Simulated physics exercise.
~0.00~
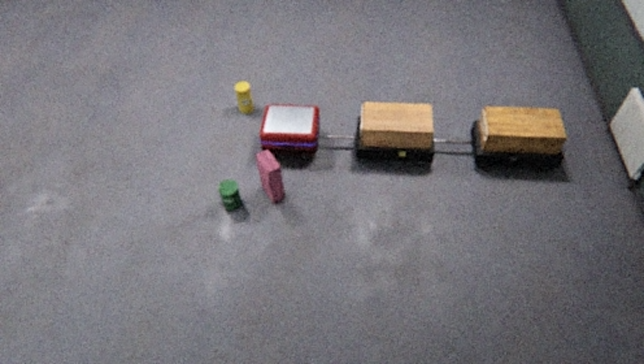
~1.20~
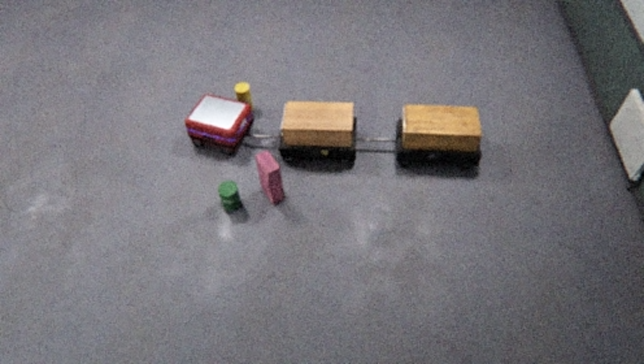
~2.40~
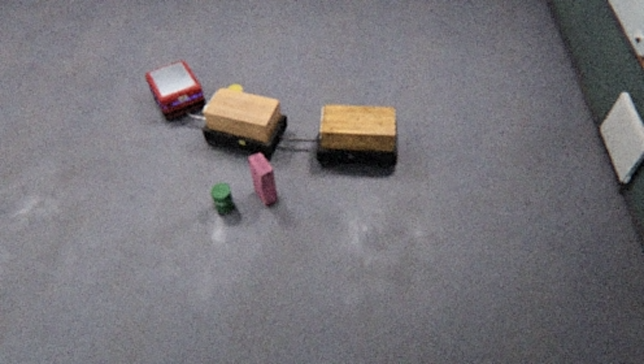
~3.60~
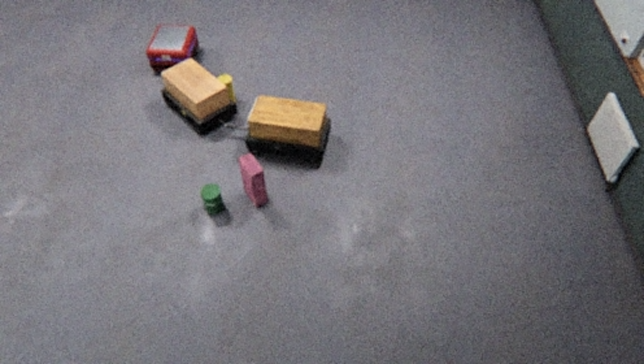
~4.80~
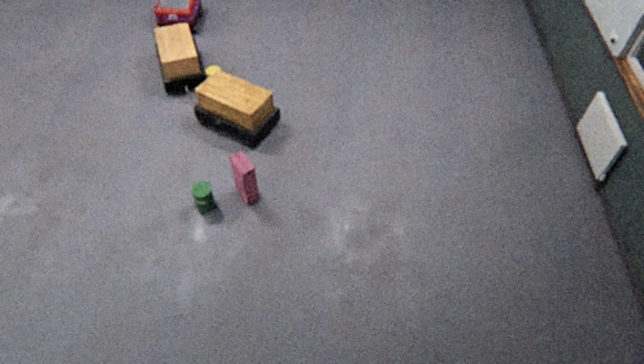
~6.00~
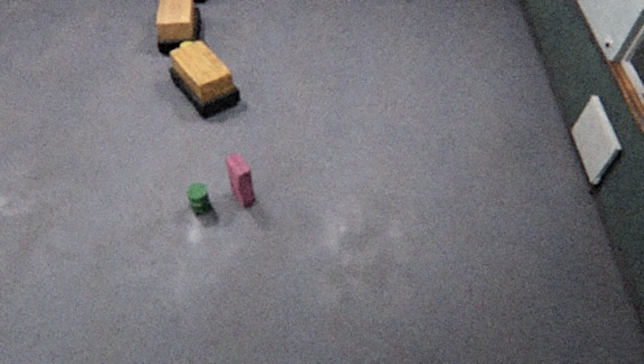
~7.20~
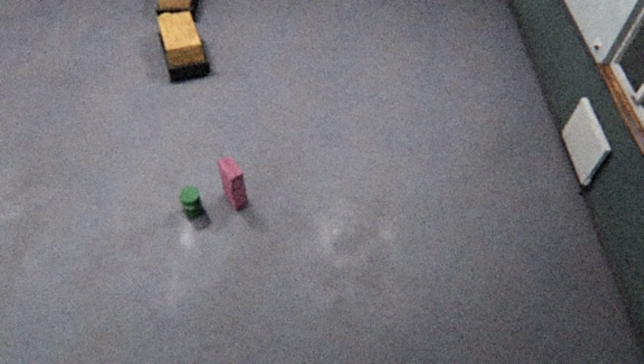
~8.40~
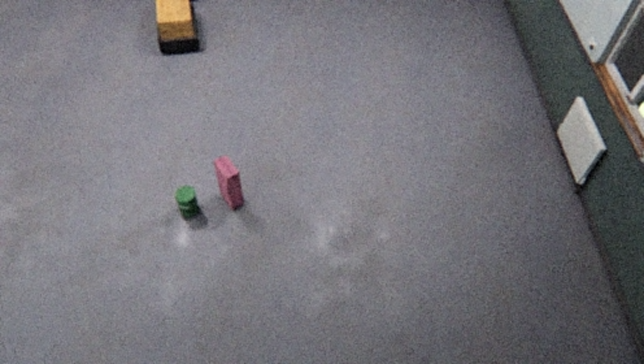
The clip opens on a gray floor where a small red tug with a pale top pulls two wooden-topped carts left, toward an upright yellow canister, with a green pail and a pink box standing nearby. The tug passes close to the canister and curves right, heading up toward the top edge. The first cart swings around after it, partly hiding the canister. As the second cart turns, it closes on the canister and shifts it upward from its spot. The train straightens and leaves at the top until only the last cart shows, the canister out of sight, the pail and box still standing undisturbed.
